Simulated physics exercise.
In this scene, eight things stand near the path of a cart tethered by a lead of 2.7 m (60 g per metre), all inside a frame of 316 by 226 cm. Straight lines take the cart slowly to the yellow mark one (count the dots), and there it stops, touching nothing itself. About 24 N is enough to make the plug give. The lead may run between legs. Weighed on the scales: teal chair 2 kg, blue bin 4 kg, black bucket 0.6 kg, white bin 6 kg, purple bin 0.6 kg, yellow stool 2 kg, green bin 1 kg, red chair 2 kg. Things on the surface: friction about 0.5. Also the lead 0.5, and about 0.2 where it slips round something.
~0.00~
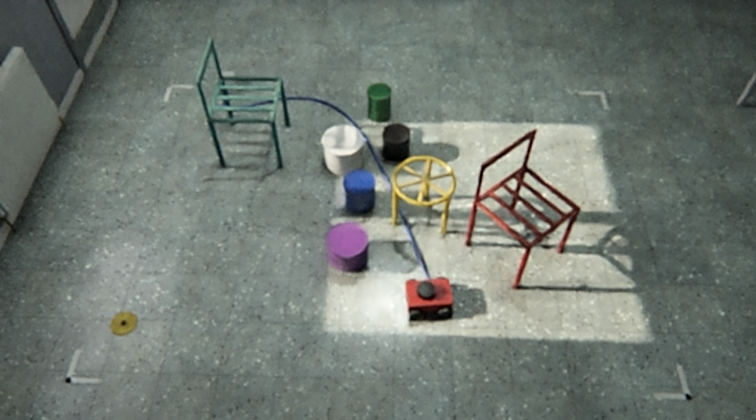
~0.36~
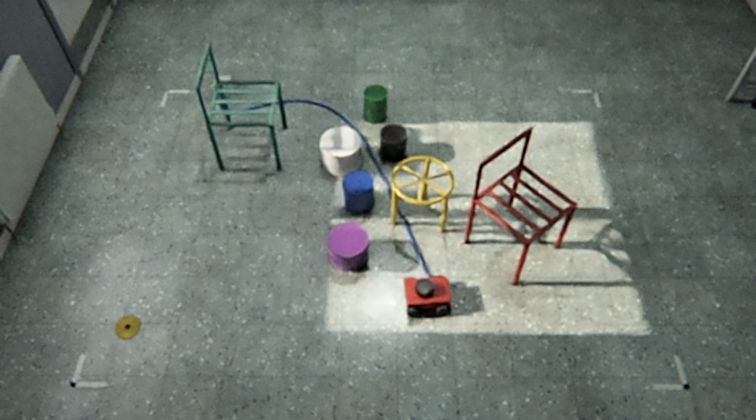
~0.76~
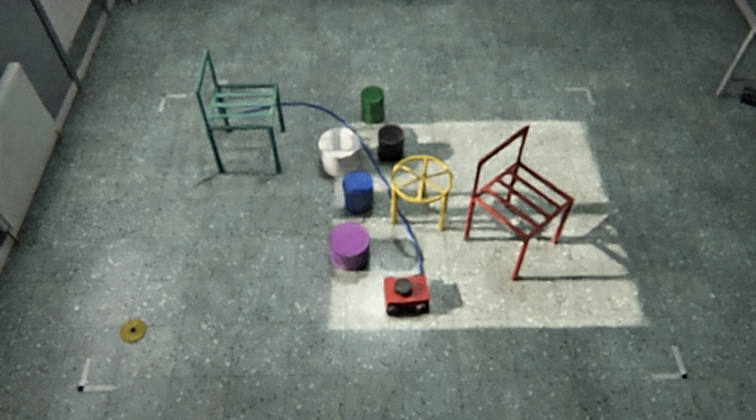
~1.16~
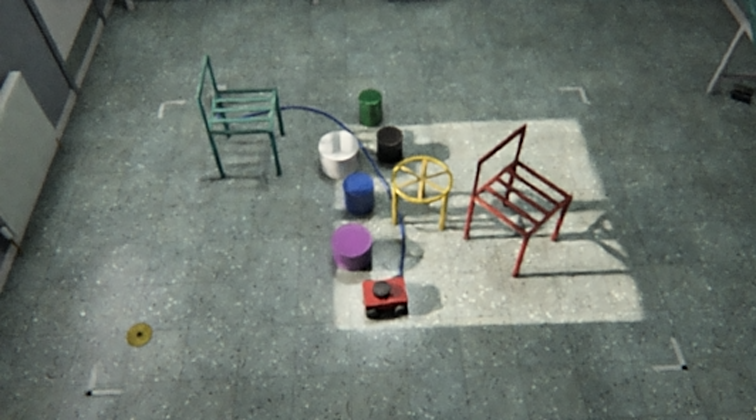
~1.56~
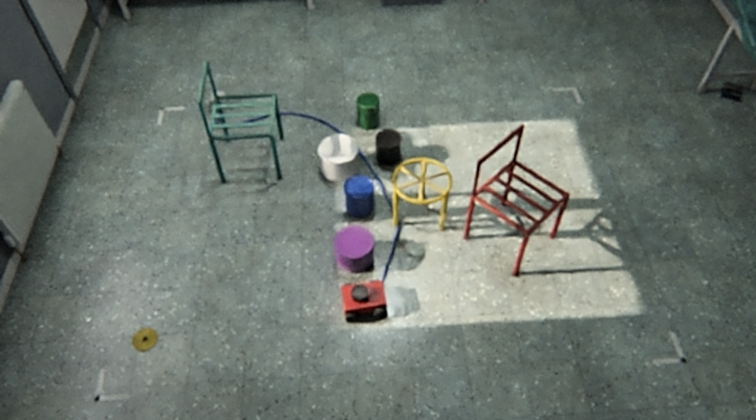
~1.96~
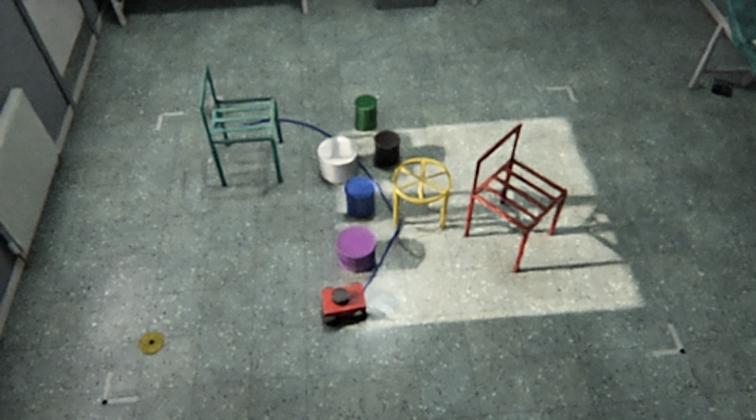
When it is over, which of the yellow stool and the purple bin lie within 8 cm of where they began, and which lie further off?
Outcome: The yellow stool lies further off, the purple bin lies further off.
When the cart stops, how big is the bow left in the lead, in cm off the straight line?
20 cm.
By 2.8 s, cart at (301, 314), lead slack at the fixed end; nothing else has moved.
By 3.7 s, cart at (255, 318), 13 N at the fixed end; purple bin 19 cm off its start, yellow stool 13 cm off its start.
By 4.6 s, cart at (191, 333), plug out; purple bin 28 cm off its start at (318, 221), yellow stool 19 cm off its start at (391, 180).
By 5.5 s, cart at (152, 341), plug out; purple bin 28 cm off its start, yellow stool 19 cm off its start.
By 5.9 s, cart at (152, 341), plug out; purple bin 28 cm off its start at (318, 221), yellow stool 19 cm off its start at (391, 180).
